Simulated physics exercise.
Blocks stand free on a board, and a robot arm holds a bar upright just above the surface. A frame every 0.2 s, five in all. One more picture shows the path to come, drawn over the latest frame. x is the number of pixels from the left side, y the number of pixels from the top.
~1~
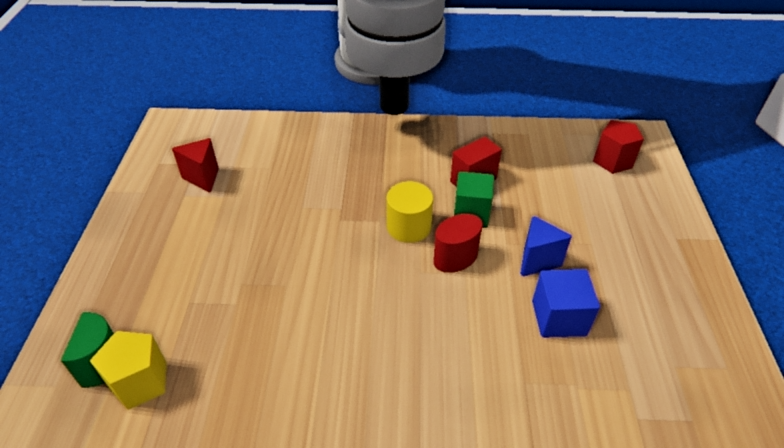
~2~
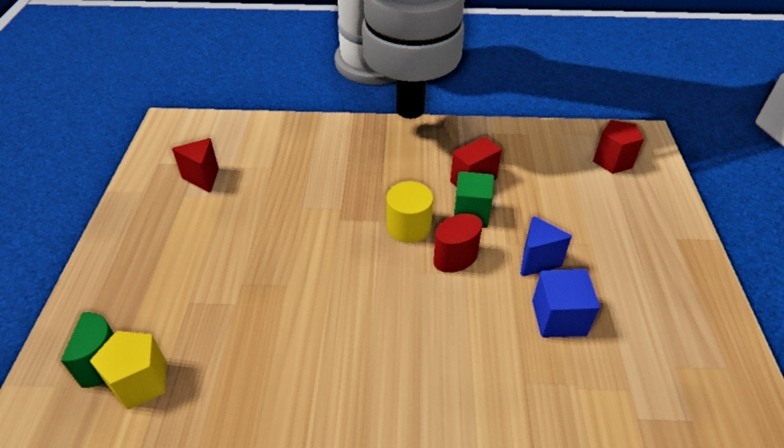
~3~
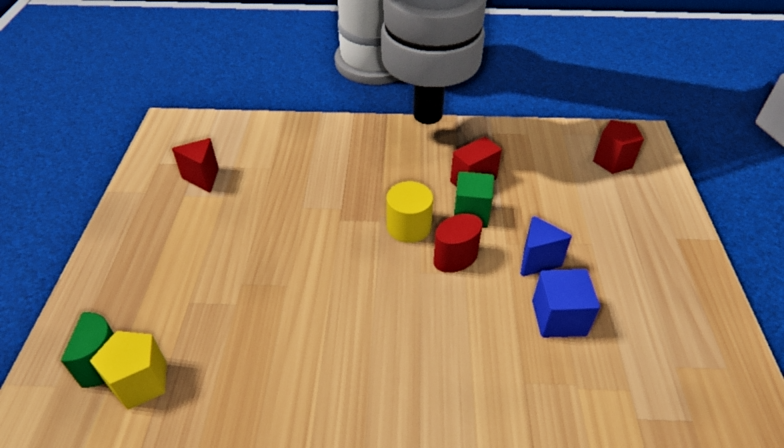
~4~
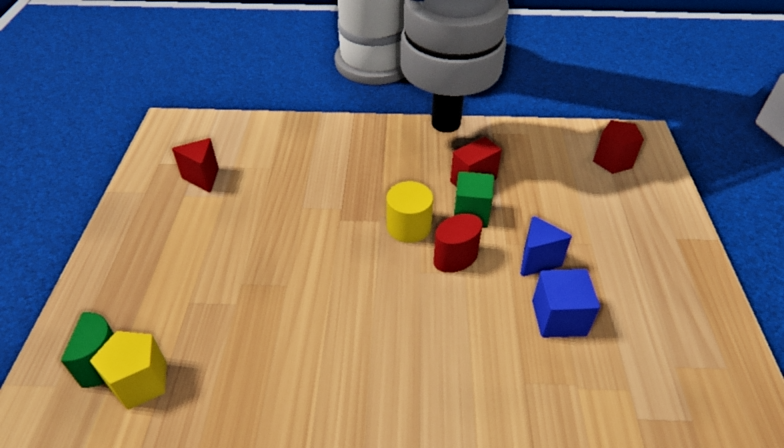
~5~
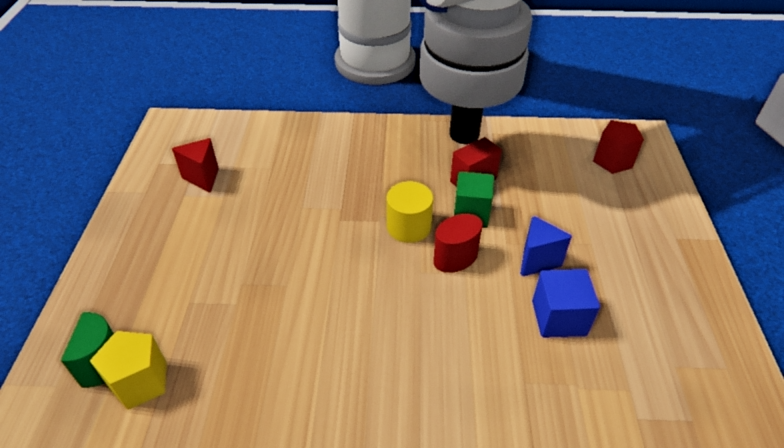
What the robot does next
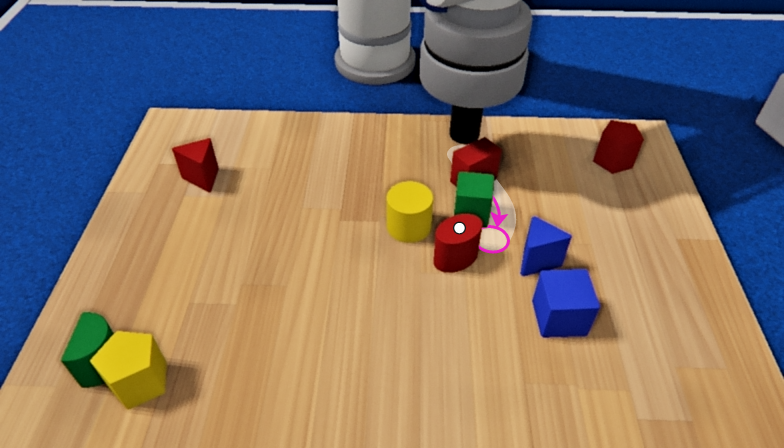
To begin with, a robot arm holds a dark bar upright near the far edge of a wooden board scattered with red, green, yellow and blue blocks. The arm moves the bar a short way right and slightly nearer, up beside a red block behind the green one, while the blocks stay still.
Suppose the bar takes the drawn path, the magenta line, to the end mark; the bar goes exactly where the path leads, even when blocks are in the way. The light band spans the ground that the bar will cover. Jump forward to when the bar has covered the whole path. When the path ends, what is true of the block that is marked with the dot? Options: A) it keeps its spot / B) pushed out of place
Letter B.
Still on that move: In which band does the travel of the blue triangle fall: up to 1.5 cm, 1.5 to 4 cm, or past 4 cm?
Below 1.5 cm.
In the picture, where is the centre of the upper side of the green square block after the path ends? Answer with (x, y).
It will end up at (469, 253).
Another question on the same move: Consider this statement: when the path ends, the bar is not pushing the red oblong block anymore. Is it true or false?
My answer: False.
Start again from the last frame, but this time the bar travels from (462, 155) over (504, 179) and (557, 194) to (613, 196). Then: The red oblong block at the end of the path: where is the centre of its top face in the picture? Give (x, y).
Top centre: (488, 163).
Path on the board, from (462, 155) via (480, 180) and (498, 208), ending at (491, 239); the dot is on the red elliptical block.
What follows on the original path. One third of the way, bar at (484, 162); green square block at (474, 191); red oblong block at (488, 171), turned 45° clockwise.
Two thirds of the way, bar at (502, 190); red elliptical block at (451, 242), turned 15° clockwise; green square block at (475, 217), turned 25° clockwise; red oblong block at (501, 202), turned 70° clockwise.
At the end, bar at (495, 221); red elliptical block at (430, 269), turned 70° clockwise; green square block at (469, 253), turned 20° clockwise; red oblong block at (495, 235), turned 65° clockwise; blue triangle in place.
